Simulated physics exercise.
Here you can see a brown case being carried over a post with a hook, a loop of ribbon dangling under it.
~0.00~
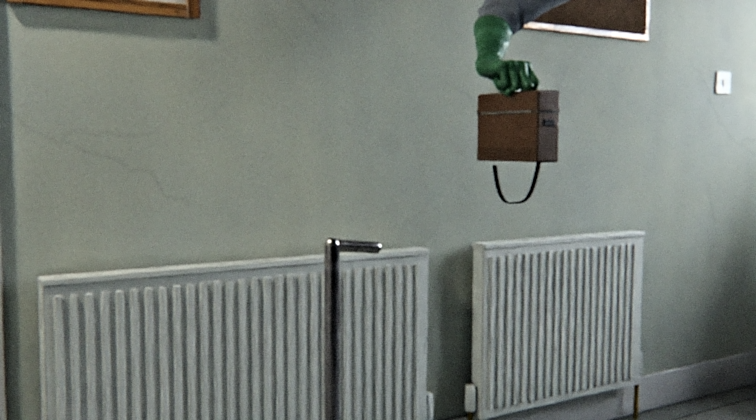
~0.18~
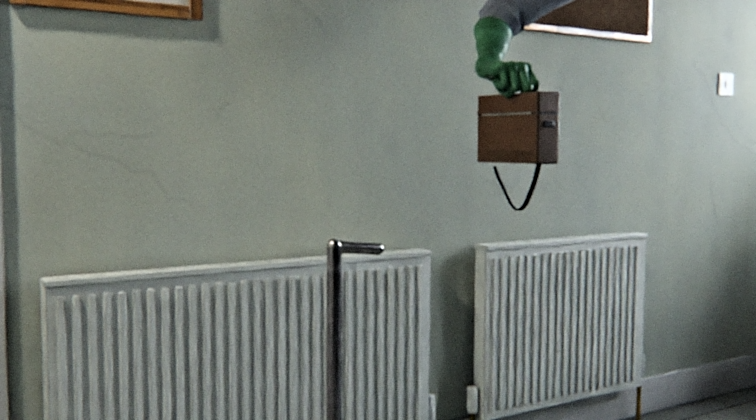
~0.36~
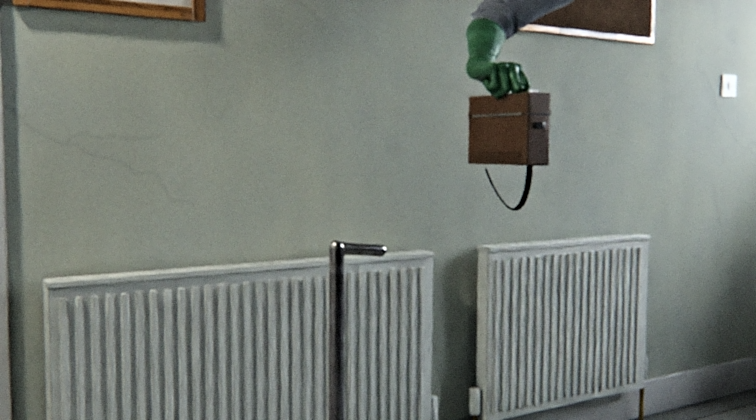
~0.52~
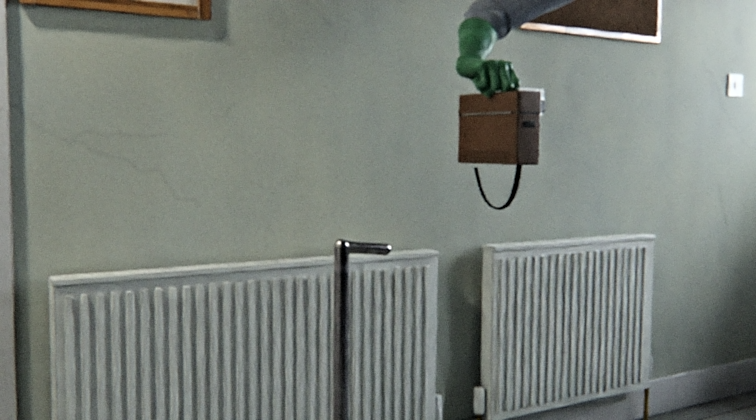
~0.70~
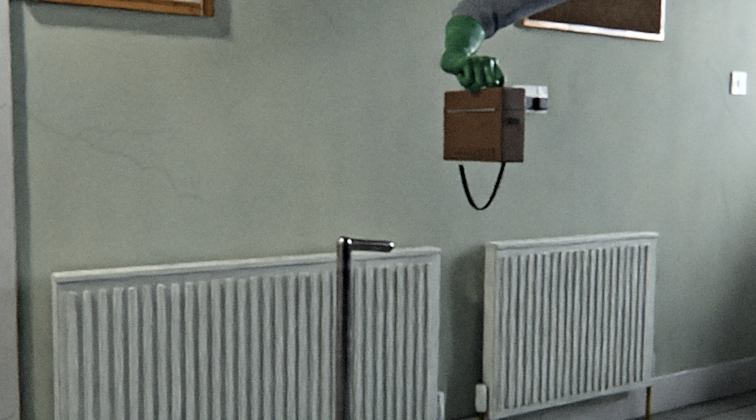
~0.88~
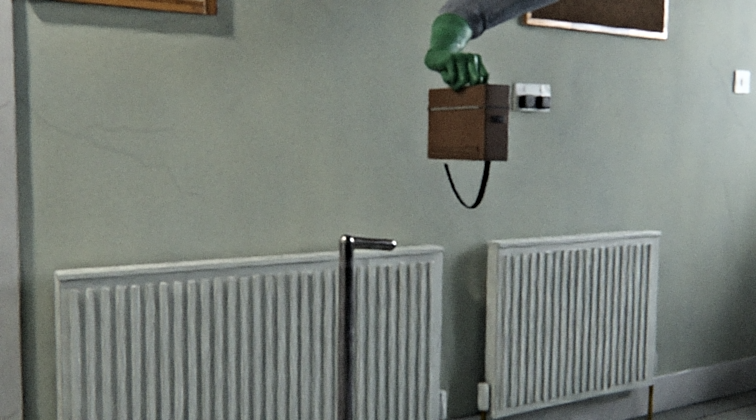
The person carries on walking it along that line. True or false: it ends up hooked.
False.
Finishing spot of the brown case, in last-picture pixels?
Once everything settles, look close to pixel (185, 116).
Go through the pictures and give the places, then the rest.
The first picture shows brown case (517, 127); hook tip (375, 248).
The second picture shows brown case (517, 129); bottom of the loop (519, 210).
The third picture shows brown case (508, 130).
The fourth picture shows brown case (498, 129); bottom of the loop (500, 208).
The fifth picture shows brown case (483, 126).
The sixth picture shows brown case (467, 124); bottom of the loop (472, 208); hook tip (390, 245); hook points towards it, loop hangs above the hook.
After 1.84 s, case over the post near (359, 121).
After 2.76 s, case past the post near (236, 118).
In the end, case past the post near (185, 116). The brown case comes away clean.
